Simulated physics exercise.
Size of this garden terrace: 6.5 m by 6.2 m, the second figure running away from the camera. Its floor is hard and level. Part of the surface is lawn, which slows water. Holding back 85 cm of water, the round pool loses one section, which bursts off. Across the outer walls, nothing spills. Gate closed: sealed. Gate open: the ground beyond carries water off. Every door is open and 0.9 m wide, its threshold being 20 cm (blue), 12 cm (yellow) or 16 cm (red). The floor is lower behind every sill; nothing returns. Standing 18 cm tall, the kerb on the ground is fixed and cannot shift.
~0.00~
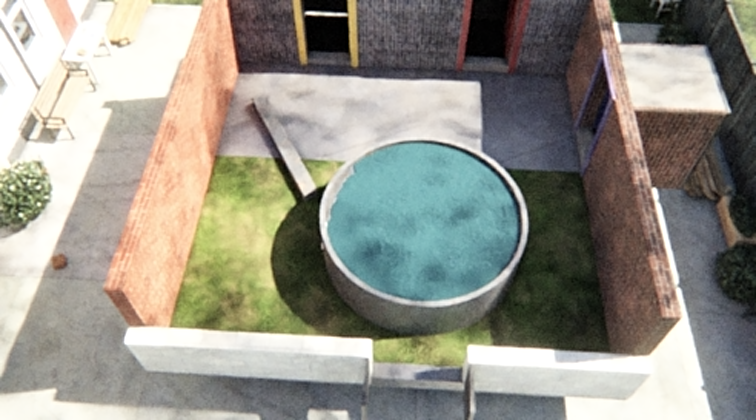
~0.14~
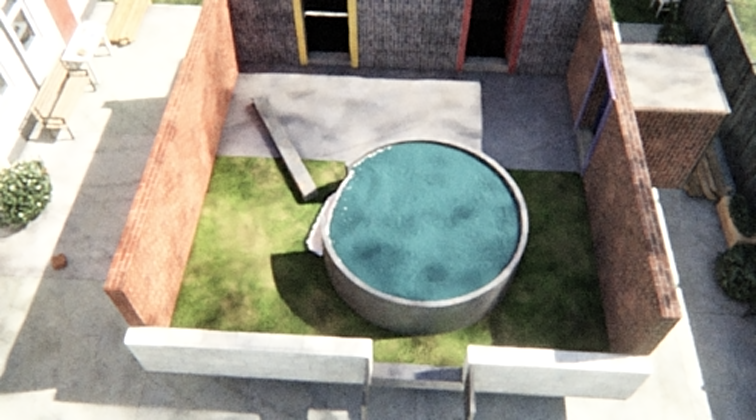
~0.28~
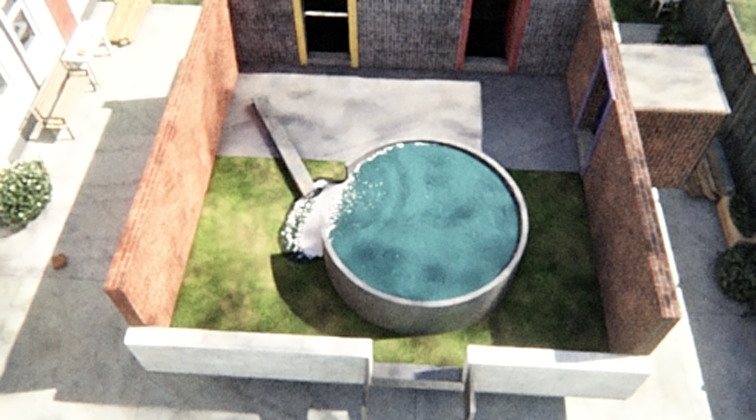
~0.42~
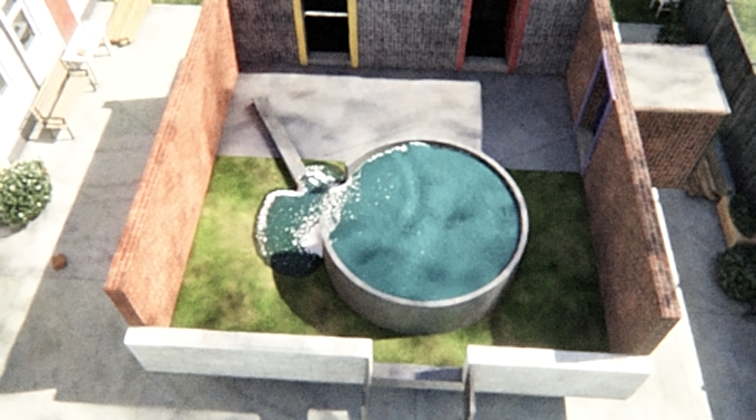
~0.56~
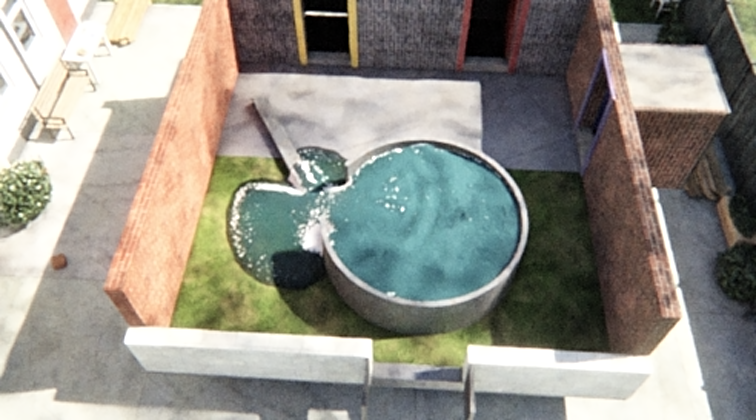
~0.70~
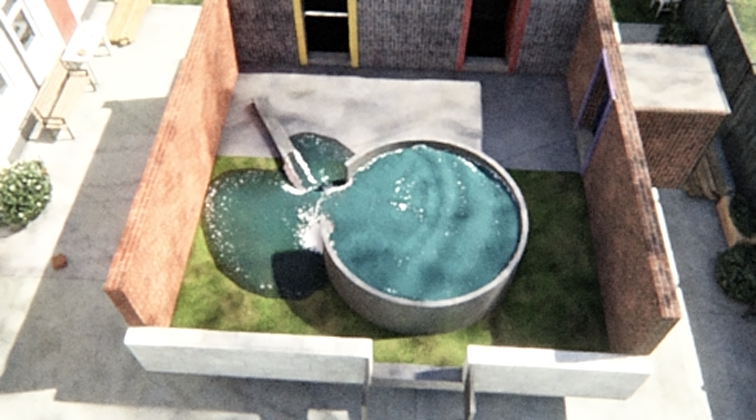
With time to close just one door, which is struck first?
Yellow.
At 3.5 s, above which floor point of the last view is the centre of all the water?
(345, 217).
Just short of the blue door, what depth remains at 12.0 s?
Around 11.5 cm deep.
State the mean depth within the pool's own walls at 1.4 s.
Average depth: About 66 cm.
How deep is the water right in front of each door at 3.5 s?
Depths in cm: Blue 0, yellow 21, red 1.
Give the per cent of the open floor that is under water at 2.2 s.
Covered: Roughly 45 %.
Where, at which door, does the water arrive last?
Last: Blue.
After 1.4 s water covers 30 % of the floor and is deepest (50 cm) near (329, 224); blue door not reached, yellow door not reached, red door not reached.
After 2.2 s water covers 45 % of the floor and is deepest (44 cm) near (202, 208); blue door not reached, yellow door reached at 1.6 s, red door not reached.
After 3.5 s water covers 55 % of the floor and is deepest (39 cm) near (241, 63); blue door not reached, yellow door reached at 1.6 s, red door reached at 3.5 s.
After 7.0 s water covers 95 % of the floor and is deepest (26 cm) near (202, 208); blue door reached at 5.4 s, yellow door reached at 1.6 s, red door reached at 3.5 s.
After 12.0 s water covers 95 % of the floor and is deepest (19 cm) near (167, 337); blue door reached at 5.4 s, yellow door reached at 1.6 s, red door reached at 3.5 s.
